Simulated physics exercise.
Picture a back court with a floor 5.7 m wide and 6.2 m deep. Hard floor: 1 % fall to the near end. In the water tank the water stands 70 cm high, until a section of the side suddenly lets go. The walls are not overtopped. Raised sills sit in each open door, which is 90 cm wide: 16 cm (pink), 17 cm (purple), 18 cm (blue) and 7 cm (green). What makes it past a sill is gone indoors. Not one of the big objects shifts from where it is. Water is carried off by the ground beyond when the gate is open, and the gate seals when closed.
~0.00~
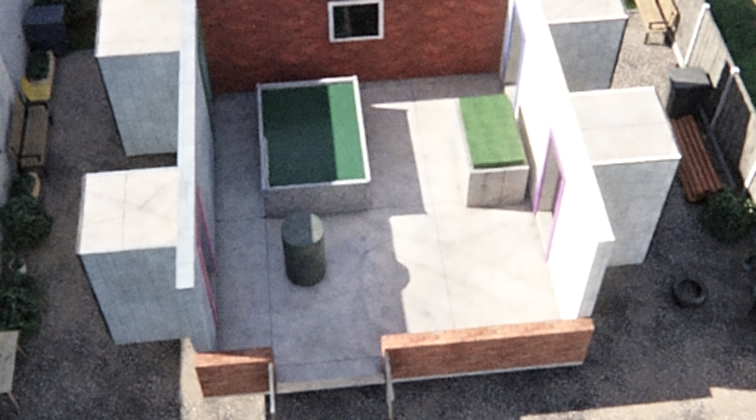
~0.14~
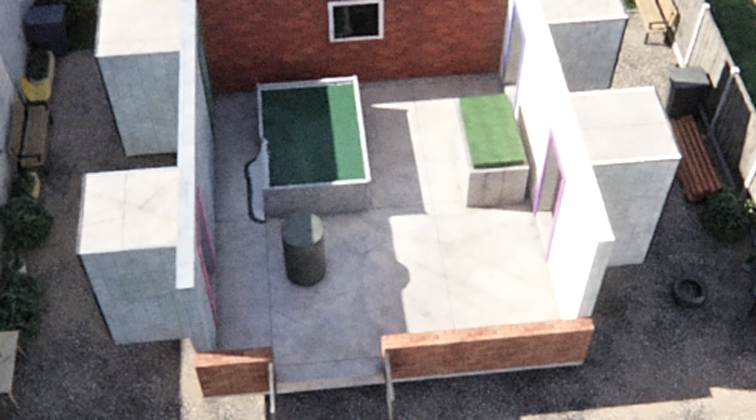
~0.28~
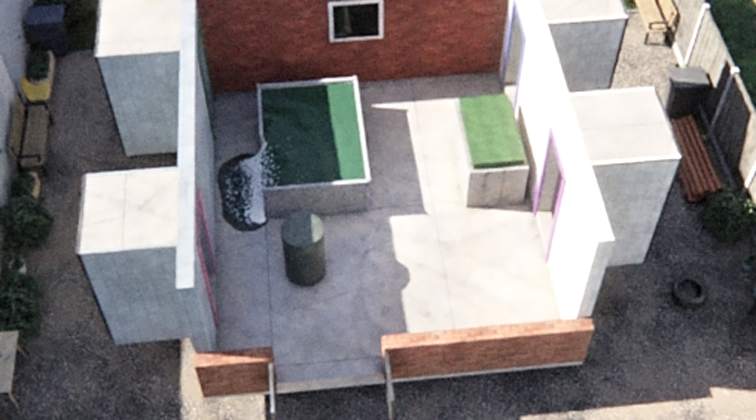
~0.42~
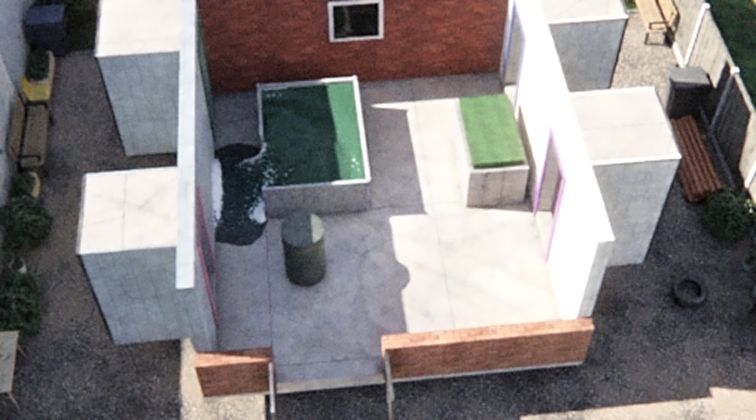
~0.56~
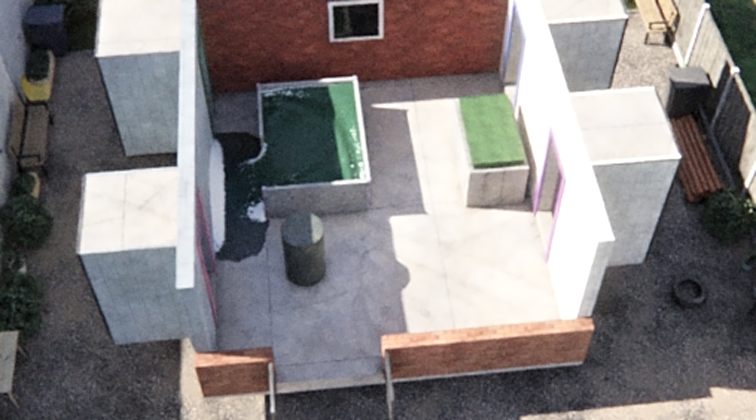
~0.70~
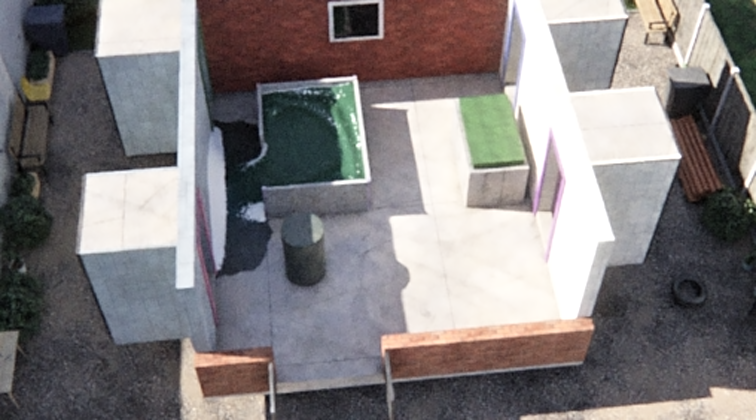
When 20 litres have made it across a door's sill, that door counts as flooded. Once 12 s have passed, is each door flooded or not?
My prediction: Pink door: Within the limit, purple door: Within the limit, blue door: Within the limit, green door: Past the limit.
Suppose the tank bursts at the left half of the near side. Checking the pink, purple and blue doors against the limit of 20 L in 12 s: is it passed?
Pink: Exceeding the limit; purple: Within the limit; blue: Within the limit.
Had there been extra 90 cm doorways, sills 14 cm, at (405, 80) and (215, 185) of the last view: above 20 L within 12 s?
The first doorway stays inside and the second goes beyond.
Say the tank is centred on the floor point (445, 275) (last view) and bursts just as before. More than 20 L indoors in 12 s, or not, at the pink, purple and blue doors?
Lab note: Pink door limit exceeded; purple door limit not exceeded; blue door limit not exceeded.
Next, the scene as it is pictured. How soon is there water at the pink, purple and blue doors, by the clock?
The pink door is reached at 0.9 s, purple at 5.0 s, blue at 3.6 s.
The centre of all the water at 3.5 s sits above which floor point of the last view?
At roughly (290, 188).
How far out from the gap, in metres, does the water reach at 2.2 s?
Some 4.0 metres from the gap.
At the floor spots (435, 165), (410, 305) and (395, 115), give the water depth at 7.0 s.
Close to 0, 2 and 2 centimetres.
After 1.4 s water covers 20 % of the floor and is deepest (57 cm) near (225, 198); pink door 13 cm at the sill, 0 L in, purple door not reached, blue door not reached, green door 10 cm at the sill, 1 L in.
After 2.2 s water covers 35 % of the floor and is deepest (43 cm) near (225, 198); pink door 14 cm at the sill, 0 L in, purple door not reached, blue door not reached, green door 12 cm at the sill, 6 L in.
After 3.5 s water covers 45 % of the floor and is deepest (29 cm) near (215, 199); pink door 10 cm at the sill, 0 L in, purple door not reached, blue door not reached, green door 18 cm at the sill, 78 L in.
After 7.0 s water covers 75 % of the floor and is deepest (16 cm) near (218, 375); pink door 6 cm at the sill, 0 L in, purple door 3 cm at the sill, 0 L in, blue door 14 cm at the sill, 1 L in, green door 12 cm at the sill, 199 L in.
After 12.0 s water covers 100 % of the floor and is deepest (10 cm) near (240, 373); pink door 3 cm at the sill, 0 L in, purple door 6 cm at the sill, 0 L in, blue door 8 cm at the sill, 1 L in, green door 8 cm at the sill, 229 L in.
